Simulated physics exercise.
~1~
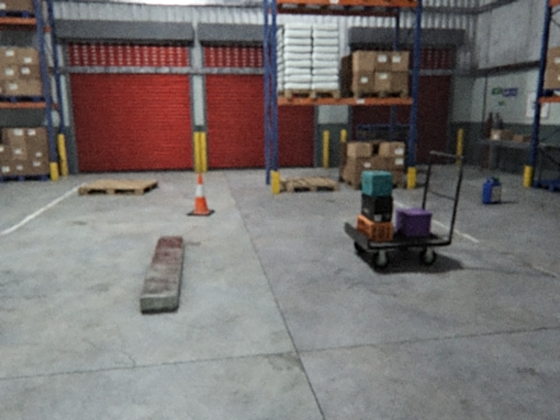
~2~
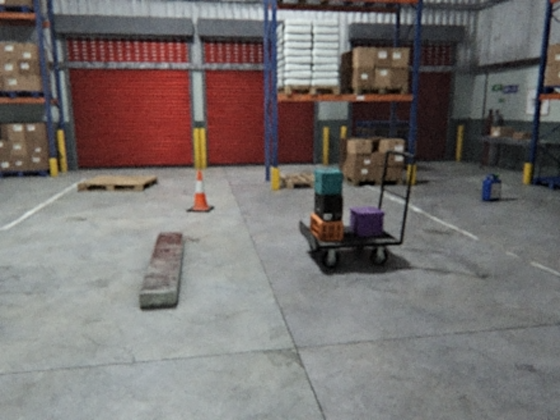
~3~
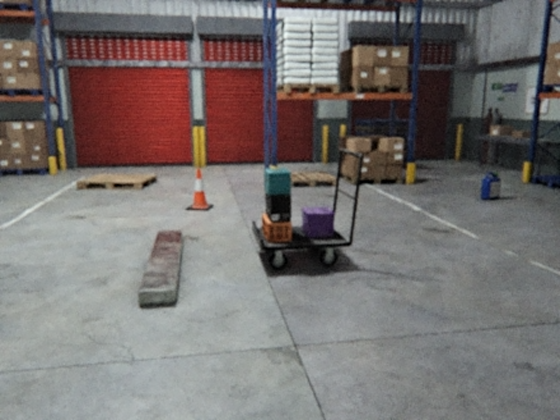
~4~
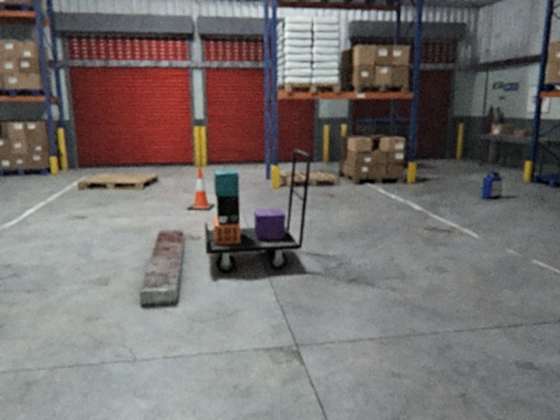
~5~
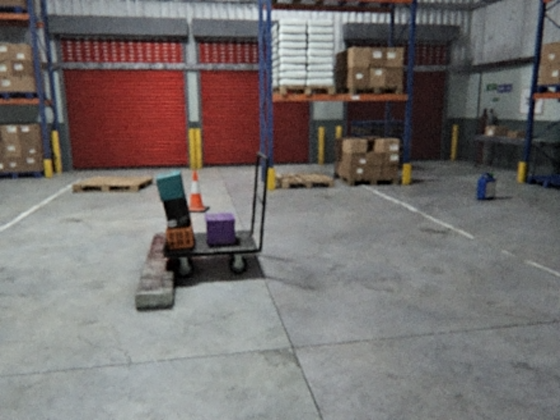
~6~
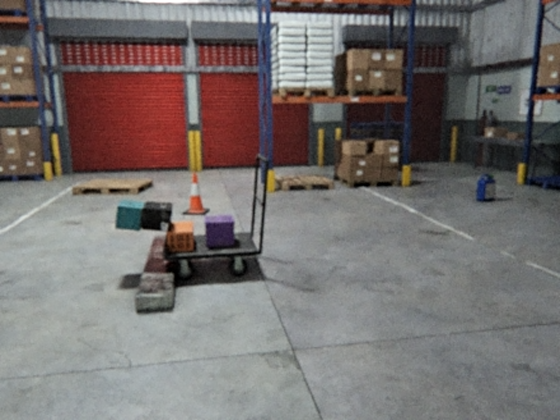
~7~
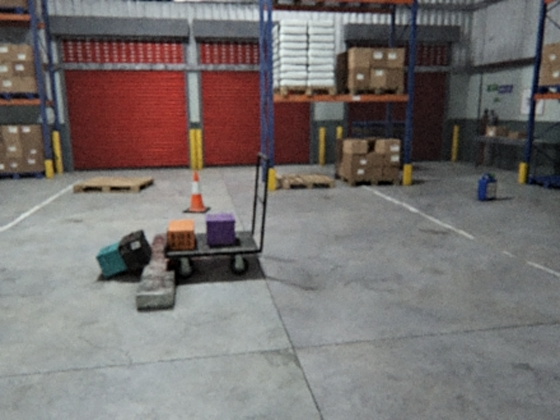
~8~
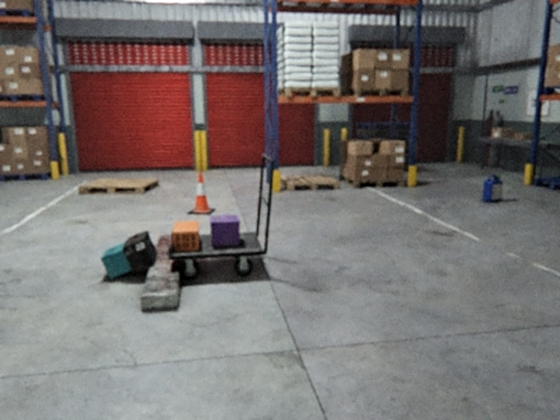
A loaded trolley rolls leftward across the concrete floor of a warehouse, seen from a slightly swaying viewpoint, with red shutters and racks of boxes behind. On its deck, an orange crate at the front carries a black parcel with a teal toolbox on top, and a purple tote sits behind. The trolley reaches a low kerb on the left and stops abruptly. The black parcel and teal toolbox tip forward together, topple over the front and drop beyond the kerb. They come to rest tilted on the floor, while the orange crate and purple tote stay on the deck.
